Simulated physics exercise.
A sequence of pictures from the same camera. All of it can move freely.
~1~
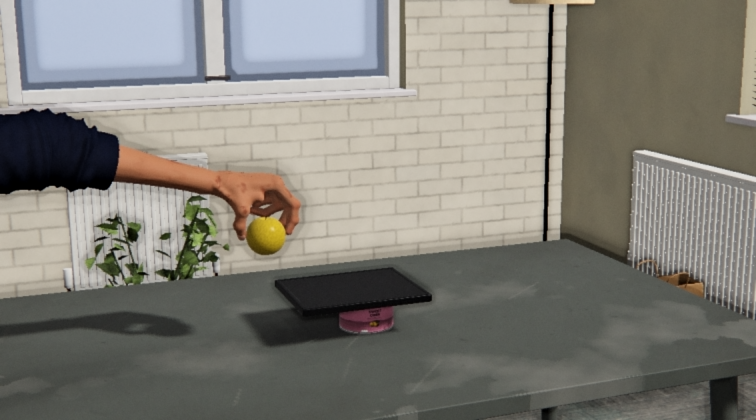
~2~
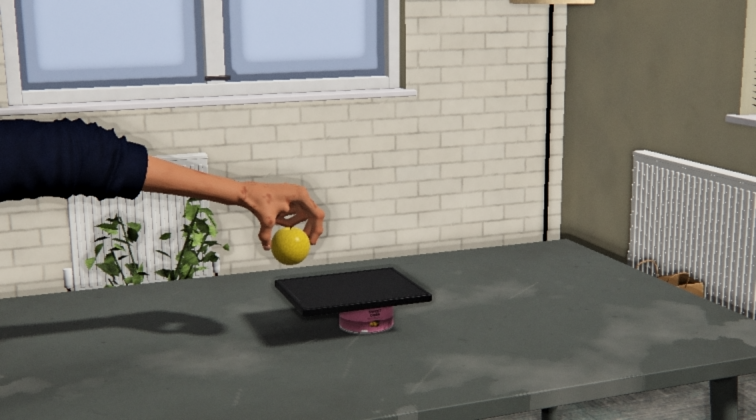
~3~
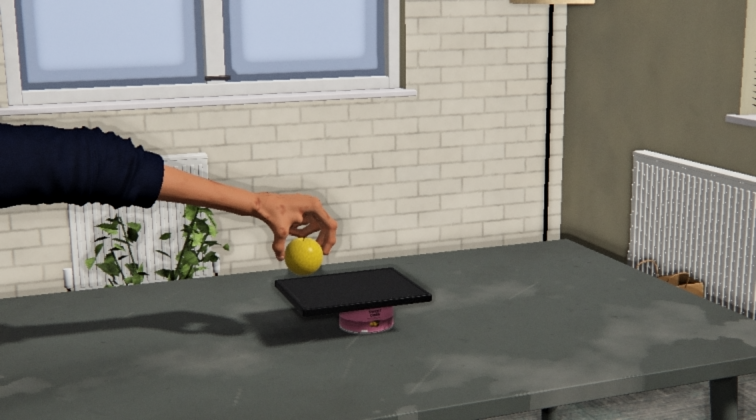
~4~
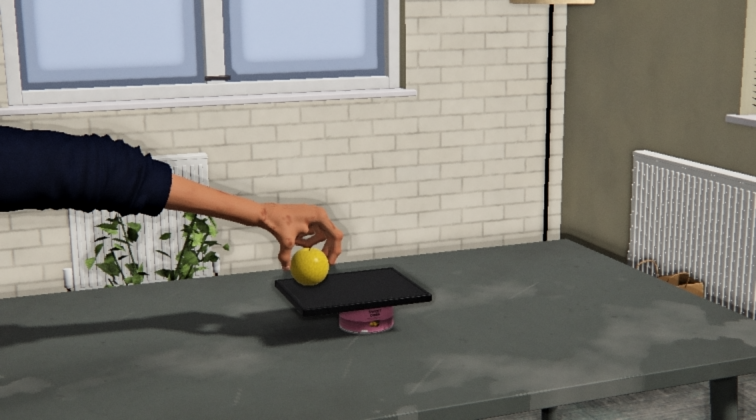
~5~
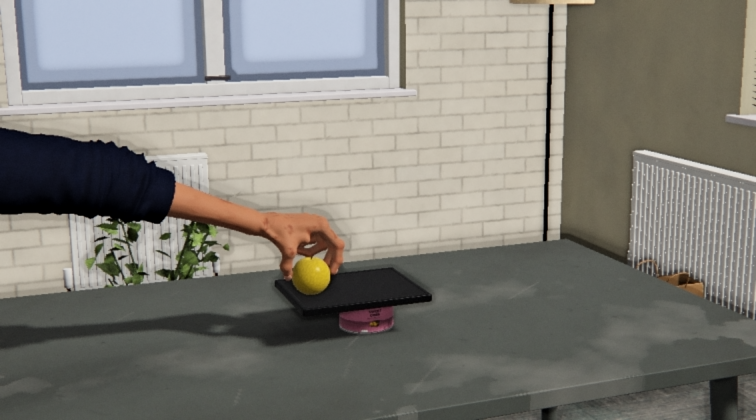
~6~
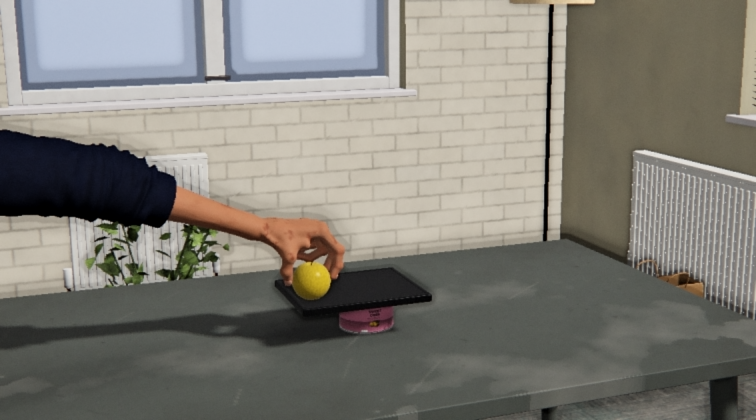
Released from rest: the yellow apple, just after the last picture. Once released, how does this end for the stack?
Result: A tumble.
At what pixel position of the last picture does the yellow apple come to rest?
The object winds up at approximately (266, 331).
Then, 0.30 s past the last view, yellow apple now fallen; black lid rocked 40° from its first pose.
Then, 0.40 s past the last view, black lid rocked 38° from its first pose.
Then, 0.50 s past the last view, black lid rocked 26° from its first pose.
Then, 1.20 s past the last view, black lid rocked 28° from its first pose.
Finally, fallen, yellow apple; moved from the start, black lid; pink tub still in place. Final places as the last picture's camera would see them, yellow apple near (266, 331). The stack gives way.
